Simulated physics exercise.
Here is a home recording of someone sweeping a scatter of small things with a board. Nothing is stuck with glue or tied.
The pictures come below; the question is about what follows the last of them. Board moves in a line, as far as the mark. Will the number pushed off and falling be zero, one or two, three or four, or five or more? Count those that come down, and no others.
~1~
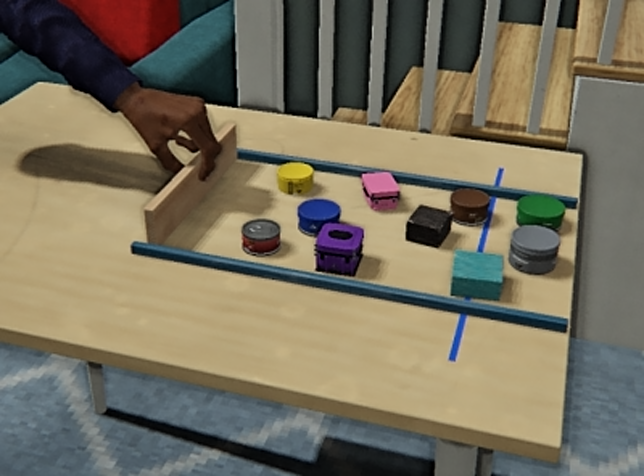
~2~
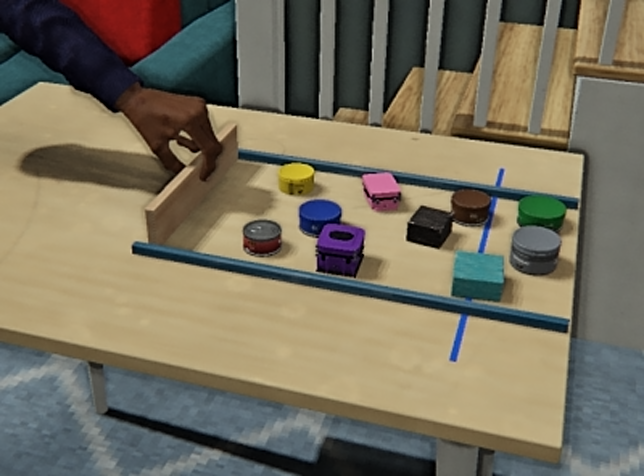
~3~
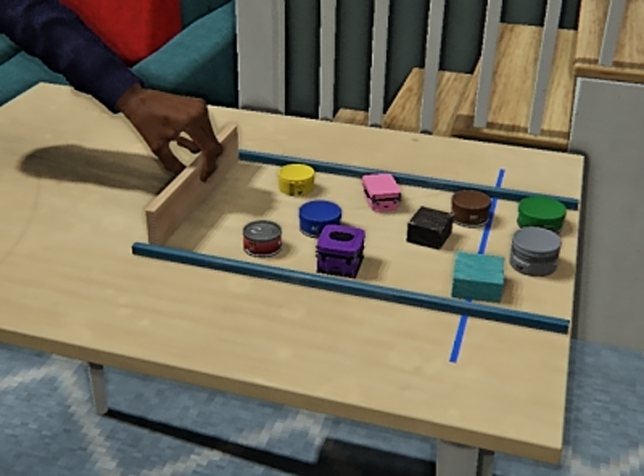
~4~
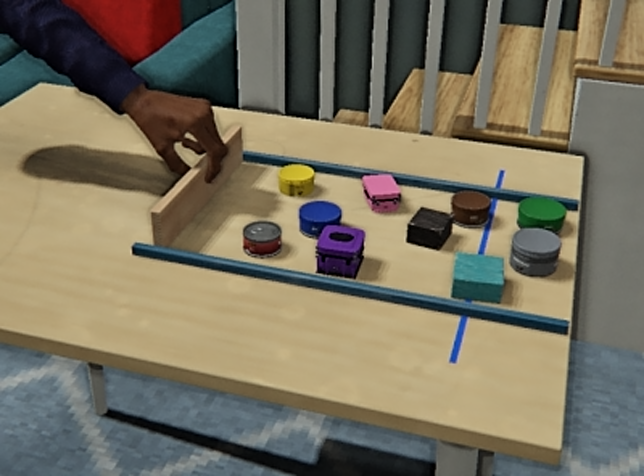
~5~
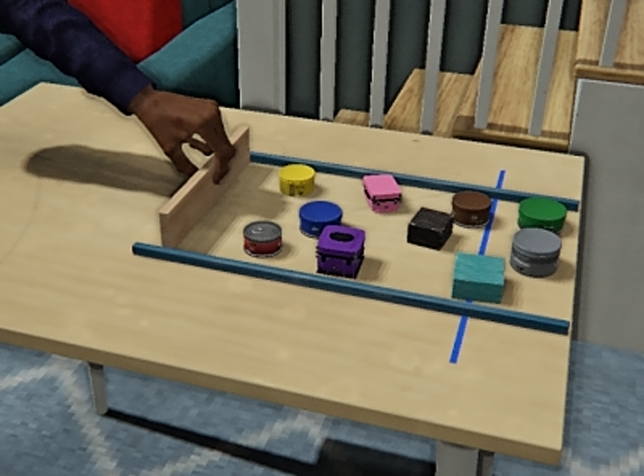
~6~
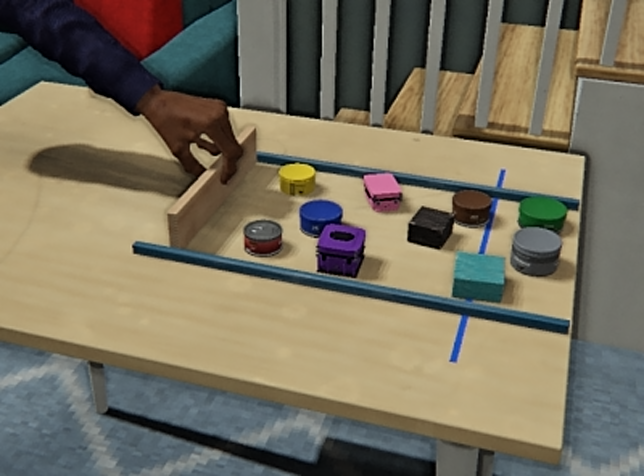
It will be one or two.
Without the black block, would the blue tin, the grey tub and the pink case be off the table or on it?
The blue tin survives; the grey tub remains up; the pink case remains up.
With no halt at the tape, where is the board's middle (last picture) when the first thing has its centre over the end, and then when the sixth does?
About (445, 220) and about (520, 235).
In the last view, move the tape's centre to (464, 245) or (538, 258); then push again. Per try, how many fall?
You'd count 1 the first time and 6 the second.
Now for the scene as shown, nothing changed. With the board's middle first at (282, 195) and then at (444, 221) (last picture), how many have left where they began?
I get 2 at the one place and 9 at the other.
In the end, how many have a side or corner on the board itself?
4 end up touching it.
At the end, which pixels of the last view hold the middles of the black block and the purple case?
Look around (511, 231) for the first and around (533, 290) for the second.
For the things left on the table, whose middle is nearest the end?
That's the brown tin.
A little later, none off yet; green pot at rest near (542, 216); grey tub at rest near (536, 252); turquoise block at rest near (479, 277).
Next, none off yet; green pot shifted about its own width near (576, 219); grey tub at rest near (536, 252); turquoise block shifted about its own width near (540, 284).
When it is over, the number that fall off is one or two; down, turquoise block and green pot.
